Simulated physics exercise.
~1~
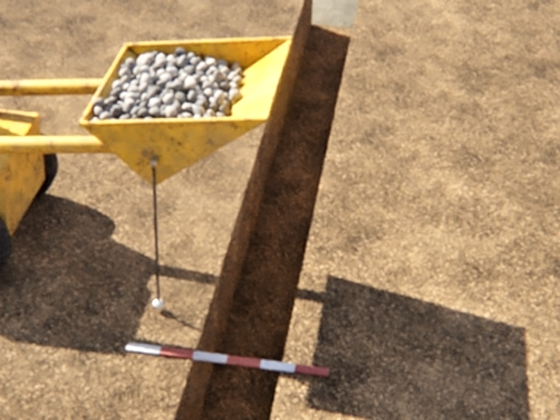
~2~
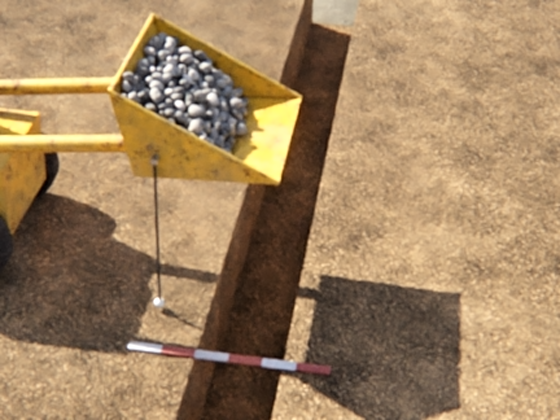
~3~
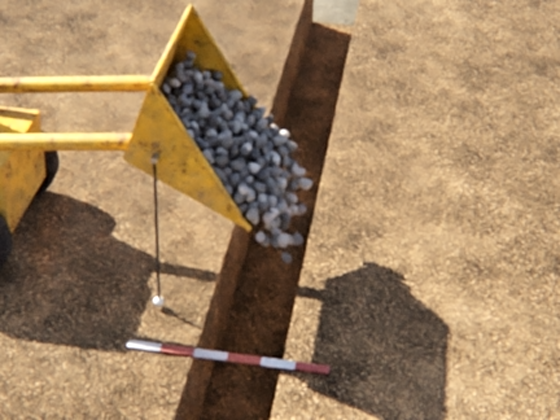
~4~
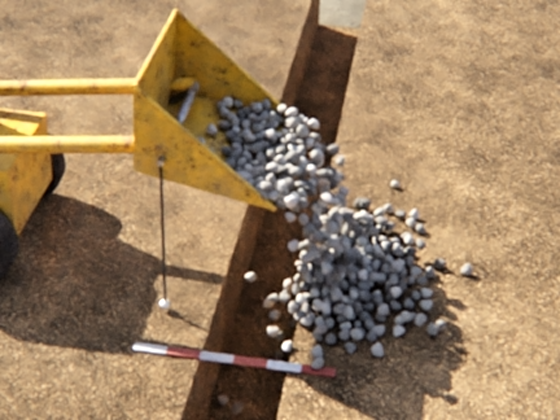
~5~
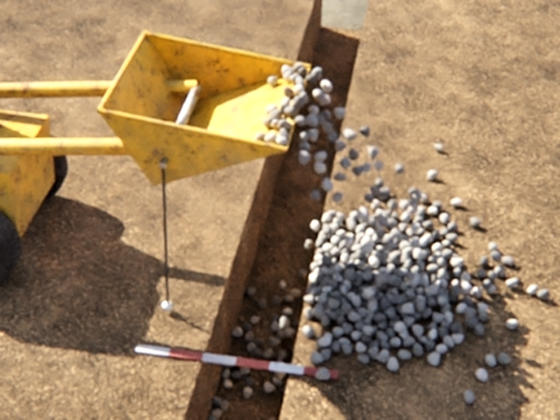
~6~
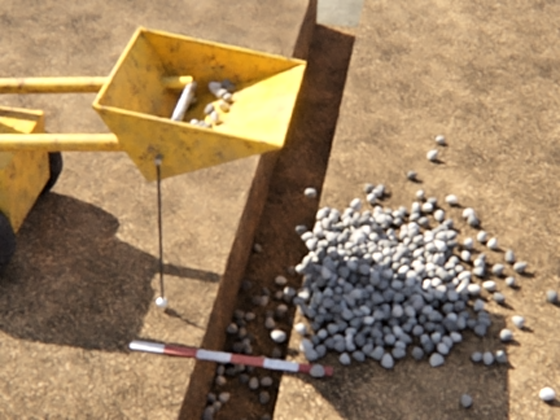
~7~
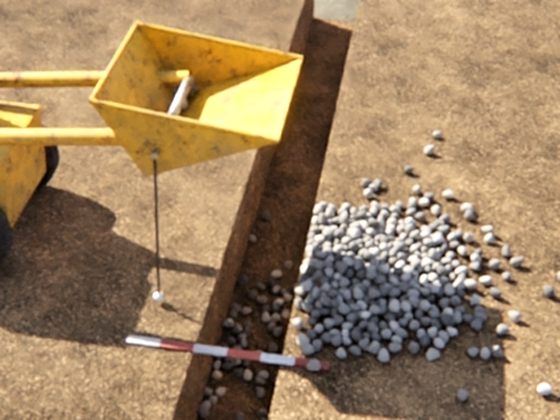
A yellow loader bucket filled with rounded grey stones hangs at the upper left over brown ground, seen from above, beside a dark, straight-sided trench. A white ball hangs on a thin line beneath it, and a red and white striped staff lies across the lower part of the trench. The bucket tips forward to the right, and the stones slide over its lip. They pour across the trench, a few dropping in while most heap up beyond it. The bucket then tilts back as the last stones fall, ending nearly empty and still beside the broad, scattered pile.
